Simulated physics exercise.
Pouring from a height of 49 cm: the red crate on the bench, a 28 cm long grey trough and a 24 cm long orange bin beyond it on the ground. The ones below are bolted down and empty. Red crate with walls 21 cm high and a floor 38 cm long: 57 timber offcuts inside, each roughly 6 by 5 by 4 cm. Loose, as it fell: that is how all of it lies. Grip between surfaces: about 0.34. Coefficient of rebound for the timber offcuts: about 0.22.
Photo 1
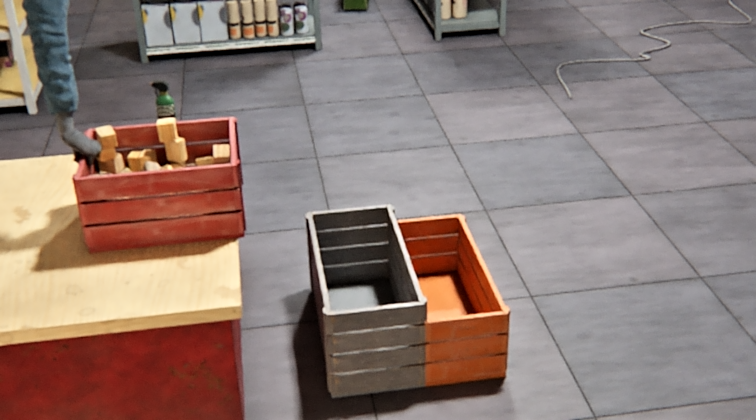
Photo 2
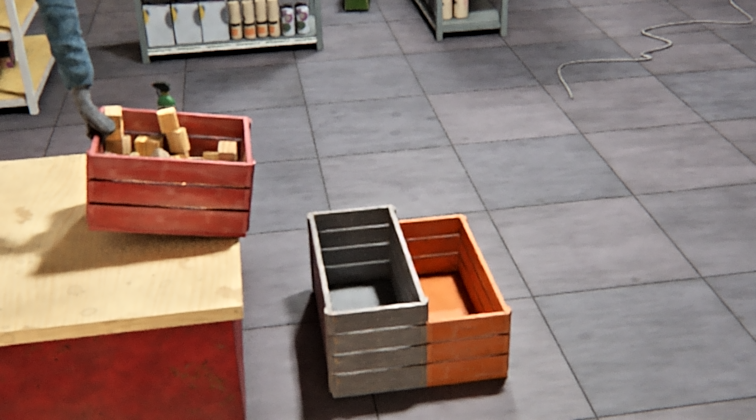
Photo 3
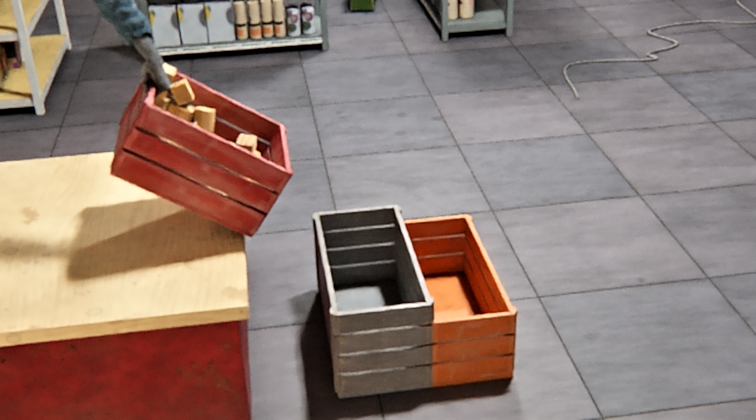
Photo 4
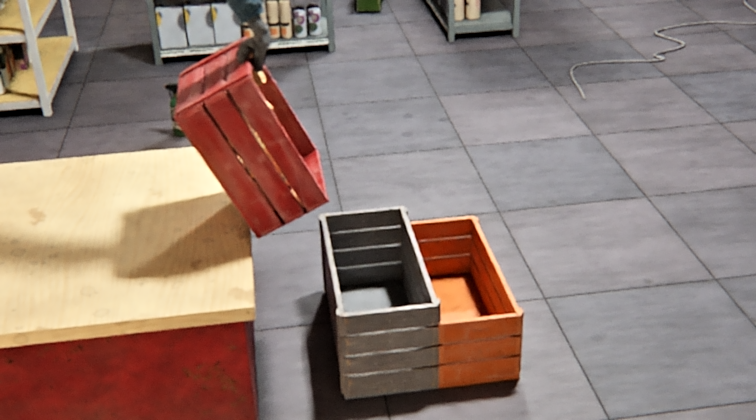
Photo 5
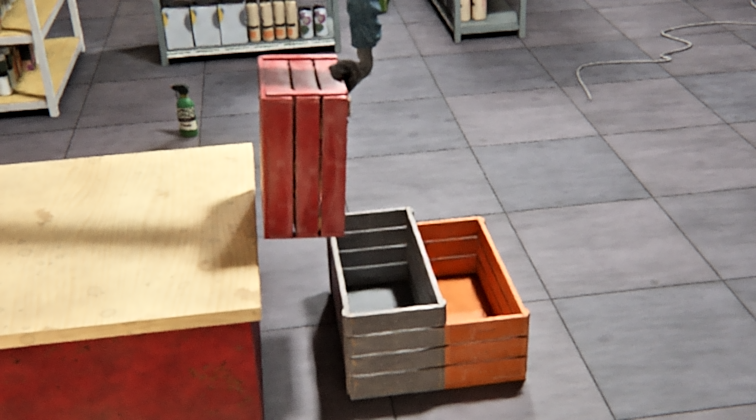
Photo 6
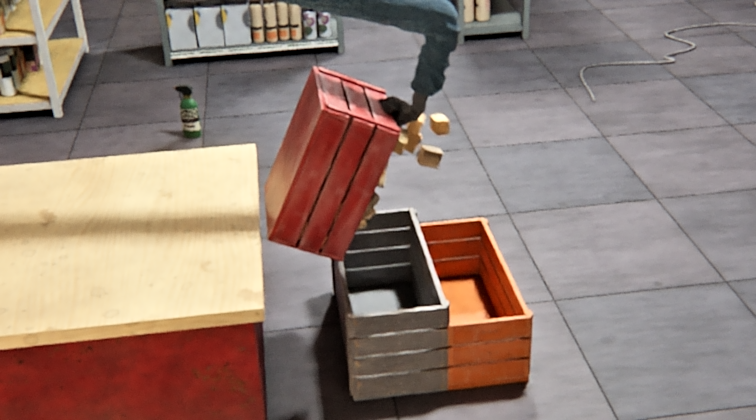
We see a gloved hand tilt a red crate of wooden blocks off the end of a bench, swinging it rightward and past upright until several blocks tumble out above a grey trough beside an orange bin on the floor.
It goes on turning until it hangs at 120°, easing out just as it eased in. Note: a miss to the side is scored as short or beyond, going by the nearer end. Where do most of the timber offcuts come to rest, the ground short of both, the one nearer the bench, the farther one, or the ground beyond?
Most of them end up: First.
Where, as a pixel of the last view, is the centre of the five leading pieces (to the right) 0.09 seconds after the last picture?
Around (484, 195).
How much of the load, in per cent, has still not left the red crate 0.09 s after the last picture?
It comes to near 25 percent of it.
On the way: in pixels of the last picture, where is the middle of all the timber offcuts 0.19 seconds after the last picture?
I'd put the middle close to (412, 267) in the last view.
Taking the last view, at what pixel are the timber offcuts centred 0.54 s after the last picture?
Somewhere around (415, 320) in pixels.
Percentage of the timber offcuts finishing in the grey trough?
About 60 per cent.
Then, 0.09 s after the last picture, tilt 120°; 14 still in the red crate, 6 in the grey trough and 37 in the air.
Then, 0.19 s after the last picture, tilt 120°; 6 still in the red crate, 20 in the grey trough, 7 in the orange bin, 2 on the ground beyond the orange bin and 22 in the air.
Then, 0.35 s after the last picture, tilt 120°; 30 in the grey trough, 14 in the orange bin, 6 on the ground beyond the orange bin and 7 in the air.
Final count (0.54 s after the last picture), 33 in the grey trough, 15 in the orange bin and 9 on the ground beyond the orange bin.
